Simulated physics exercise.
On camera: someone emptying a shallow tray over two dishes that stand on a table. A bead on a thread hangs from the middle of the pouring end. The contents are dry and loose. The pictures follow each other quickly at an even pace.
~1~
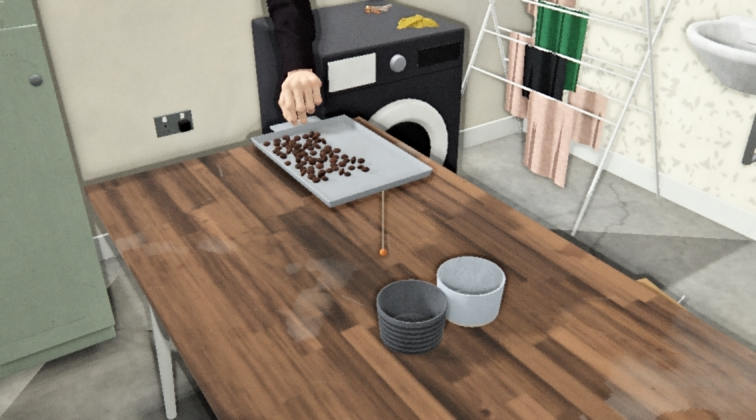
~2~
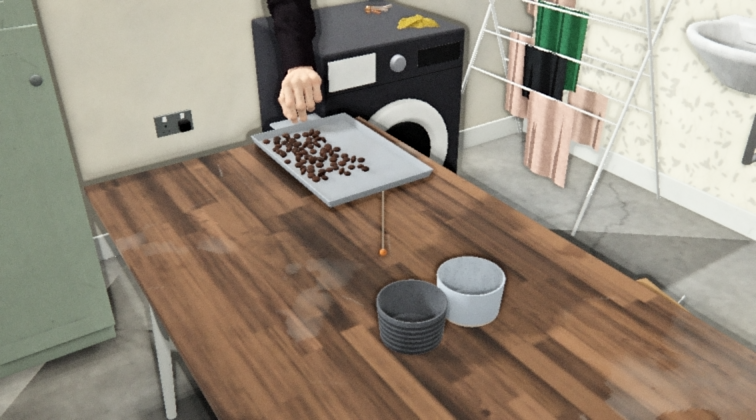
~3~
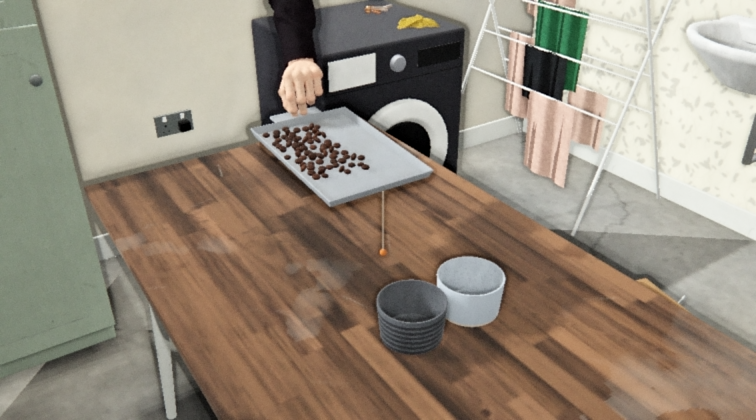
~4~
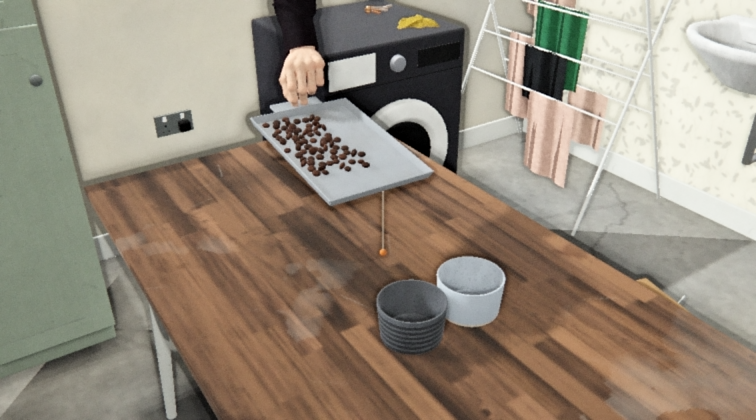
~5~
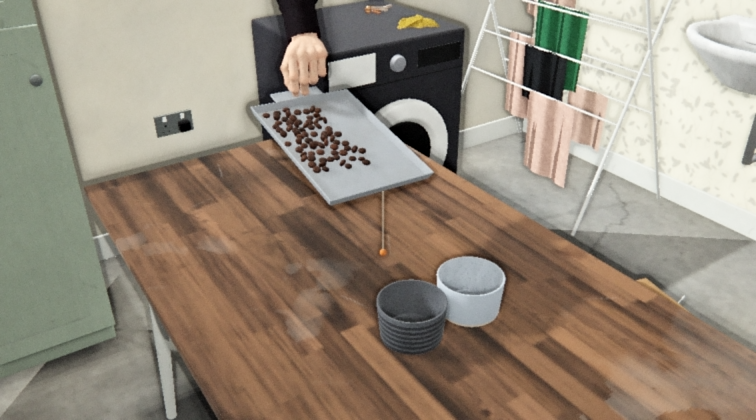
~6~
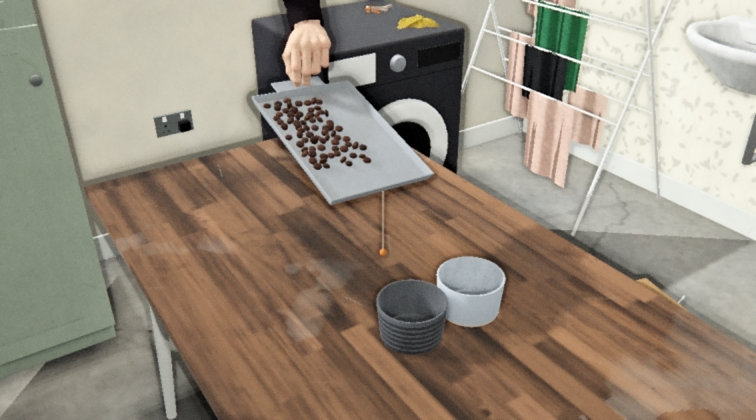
On a wooden table in a room with a washing machine, a hand raises the far end of a gray tray of small brown pieces, steadily steepening it, while a dark dish and a white dish stand still nearby.
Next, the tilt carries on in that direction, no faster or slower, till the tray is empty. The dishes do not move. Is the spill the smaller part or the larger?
In the dishes lies only the smaller part of it.
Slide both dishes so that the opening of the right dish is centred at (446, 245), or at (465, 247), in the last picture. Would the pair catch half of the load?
In turn: More than half; over half.
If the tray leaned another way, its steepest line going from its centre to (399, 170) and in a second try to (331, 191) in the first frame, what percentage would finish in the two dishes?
Roughly 10 per cent, and 0 per cent.
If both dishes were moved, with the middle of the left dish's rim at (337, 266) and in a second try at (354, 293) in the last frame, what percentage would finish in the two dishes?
Near 10 % and 60 %.
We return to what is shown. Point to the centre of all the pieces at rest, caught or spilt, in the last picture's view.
At about (414, 304).
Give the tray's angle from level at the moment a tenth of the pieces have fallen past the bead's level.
At some 65 degrees.
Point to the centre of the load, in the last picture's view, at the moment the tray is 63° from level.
Near (392, 190).
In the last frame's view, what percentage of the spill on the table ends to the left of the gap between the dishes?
About 80 per cent.
Shortly afterwards, tray tipped steeply; near two thirds on the tray; only a few in the left dish; only a few outside both; near a third in the air.
Next, tray tipped past a quarter turn; a little on the tray; near a quarter in the left dish; a little in the right dish; near two thirds outside both; a little in the air.
Some moments later, tray tipped past a quarter turn; near a quarter in the left dish; a little in the right dish; the bulk outside both.
In the end, tray tipped past a quarter turn; near a quarter in the left dish; a little in the right dish; the bulk outside both.
